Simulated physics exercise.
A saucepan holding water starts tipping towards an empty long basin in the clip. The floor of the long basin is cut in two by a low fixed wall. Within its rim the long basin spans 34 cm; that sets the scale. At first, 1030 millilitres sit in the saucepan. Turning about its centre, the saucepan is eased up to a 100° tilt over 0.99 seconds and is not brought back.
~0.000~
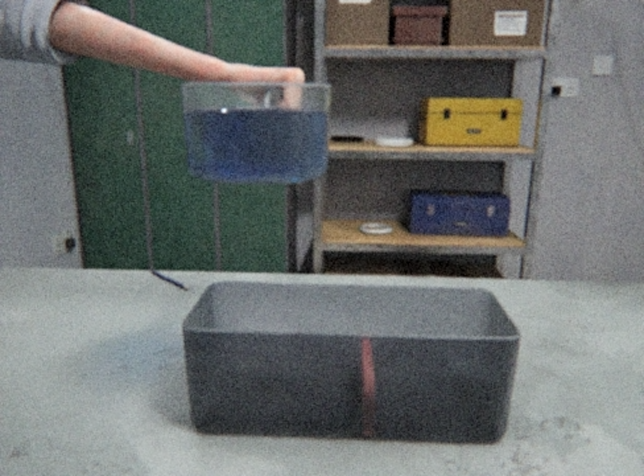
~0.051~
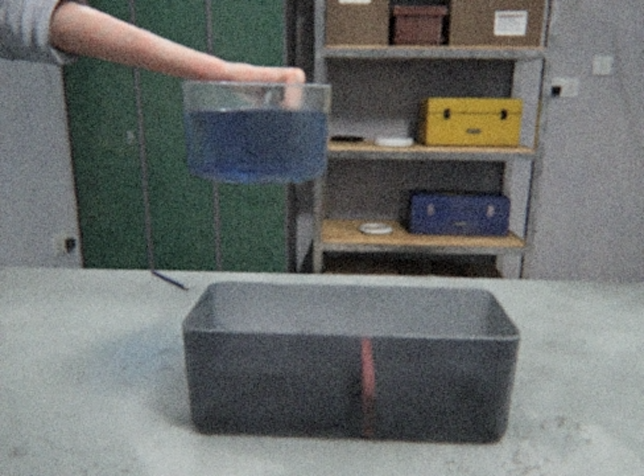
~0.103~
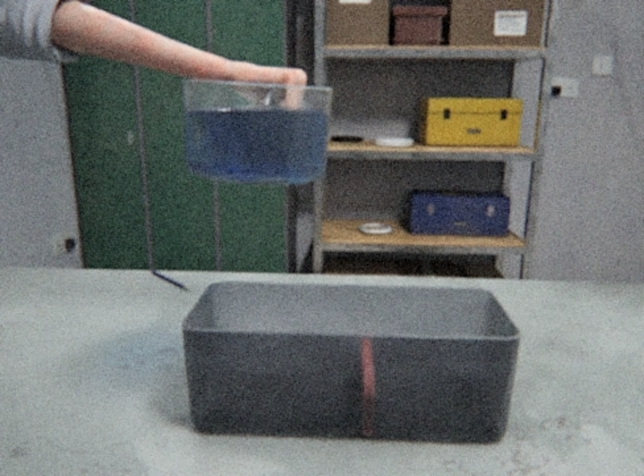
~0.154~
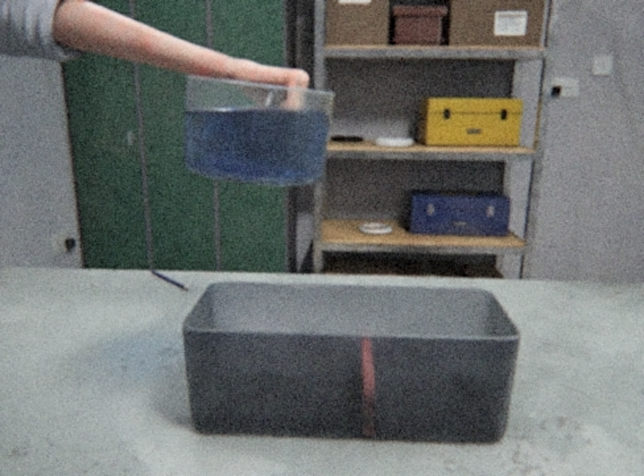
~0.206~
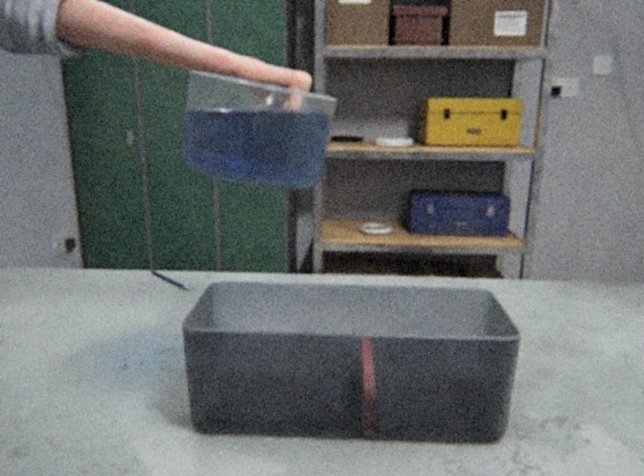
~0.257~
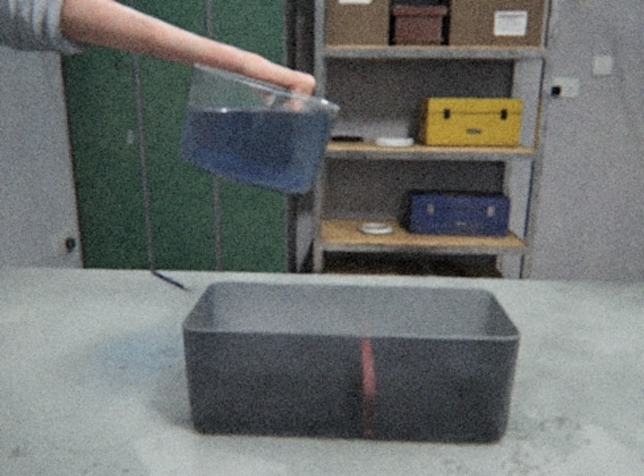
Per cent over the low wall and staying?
79 per cent.
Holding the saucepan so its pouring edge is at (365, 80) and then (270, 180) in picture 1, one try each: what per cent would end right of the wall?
In turn about 85 and 5 per cent.
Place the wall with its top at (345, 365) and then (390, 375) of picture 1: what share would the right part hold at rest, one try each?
Try 1: 90 %; try 2: 50 %.
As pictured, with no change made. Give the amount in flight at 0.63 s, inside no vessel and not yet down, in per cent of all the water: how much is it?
Some 30 per cent, I reckon.
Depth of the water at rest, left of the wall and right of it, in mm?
Depths: Left near 8 mm, right near 44 mm.
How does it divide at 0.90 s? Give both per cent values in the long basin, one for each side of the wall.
Left roughly 3 per cent, right roughly 60.
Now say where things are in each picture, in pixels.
Tilt 0°; pouring edge (329, 88); surface from (191, 109) to (326, 110); the long basin's rim runs from (197, 304) to (505, 312); the wall's top is at (368, 367), in the first picture.
Tilt 1°; pouring edge (329, 88); surface from (191, 109) to (326, 110), in the second picture.
Tilt 3°; pouring edge (331, 91); surface from (192, 108) to (327, 111), in the third picture.
Tilt 6°; pouring edge (333, 95); surface from (192, 108) to (329, 112), in the fourth picture.
Tilt 10°; pouring edge (335, 102); surface from (193, 110) to (330, 112), in the fifth picture.
Tilt 16°; pouring edge (337, 109); surface from (193, 110) to (333, 114), in the sixth picture.
After 0.63 s the tilt is 70° and 66 per cent is still to pour, 1 is left of the wall and 3 right of it.
After 0.90 s the tilt is 98° and 17 per cent is still to pour, 3 is left of the wall and 60 right of it.
After 1.18 s the tilt is 100° and 3 per cent is still to pour, 15 is left of the wall and 77 right of it.
After 1.49 s the tilt is 100° and 0 per cent is still to pour, 19 is left of the wall and 79 right of it.
In the end 20 per cent lies left of the wall, 79 right of it and 1 outside.
